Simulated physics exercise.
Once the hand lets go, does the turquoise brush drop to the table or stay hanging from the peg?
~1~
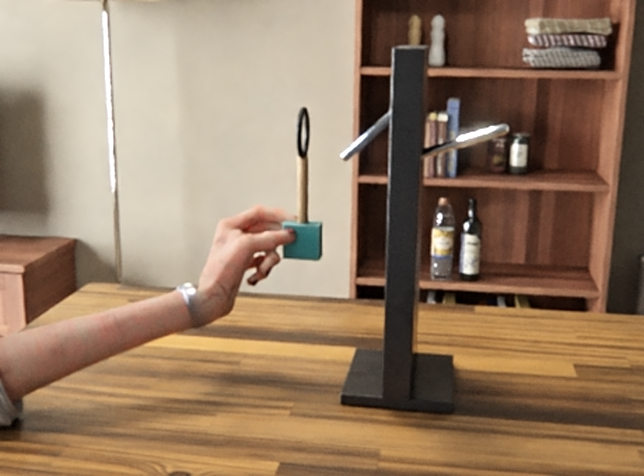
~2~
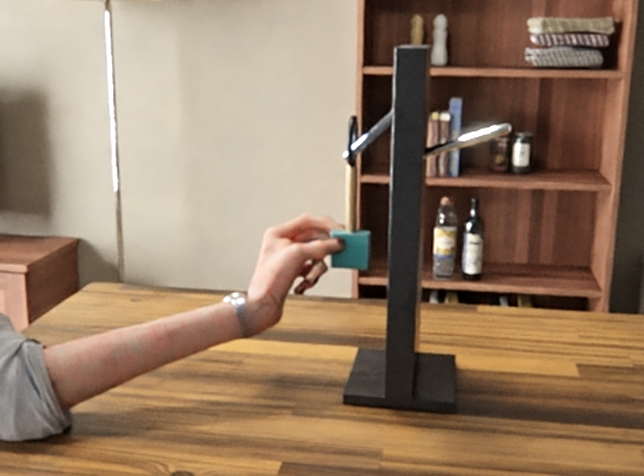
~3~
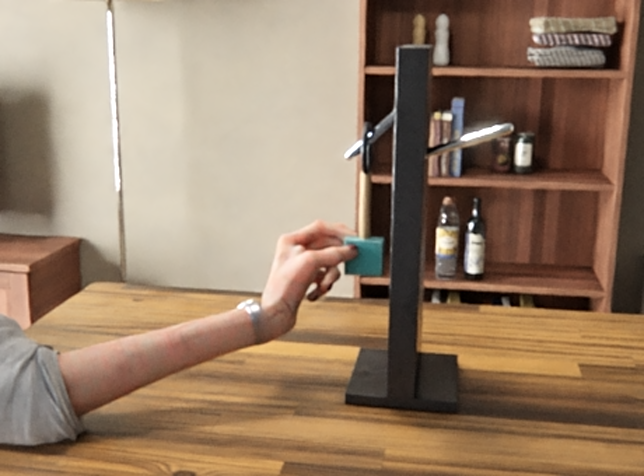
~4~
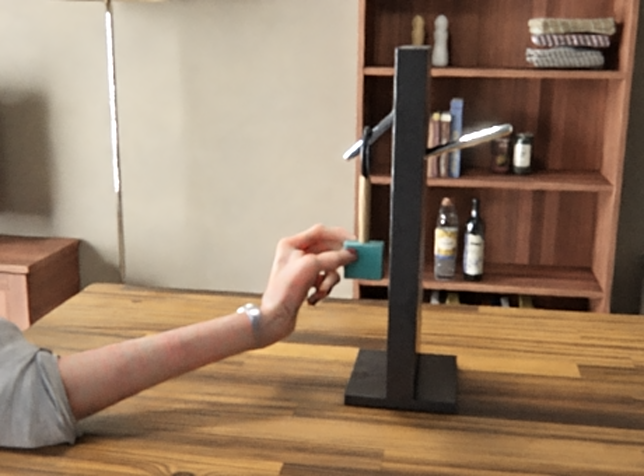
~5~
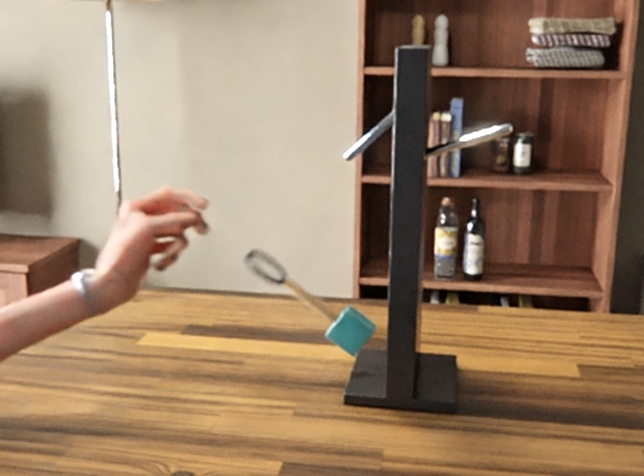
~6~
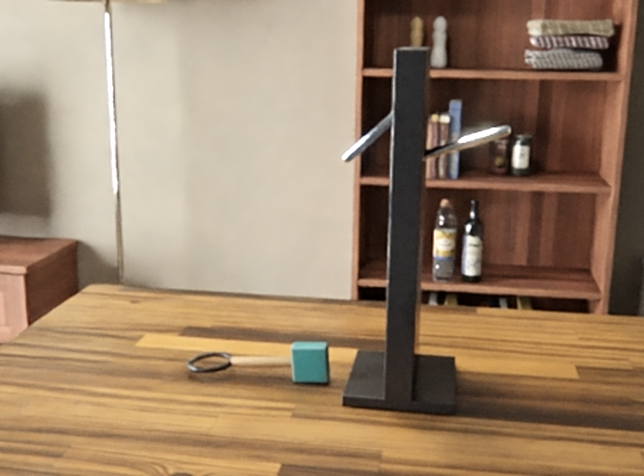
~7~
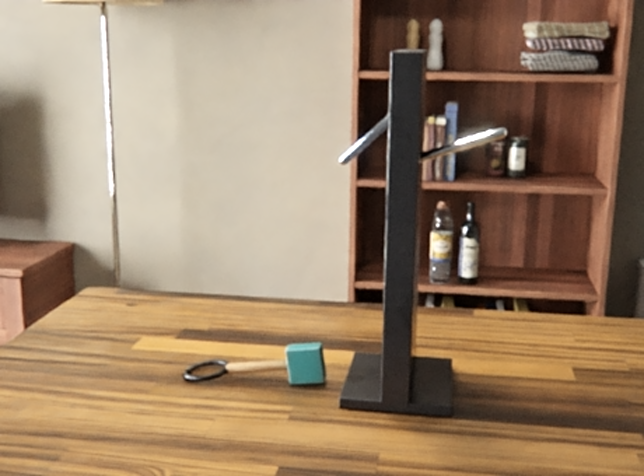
The turquoise brush drops to the table. It ends up lying on its side to the left of the stand's base.
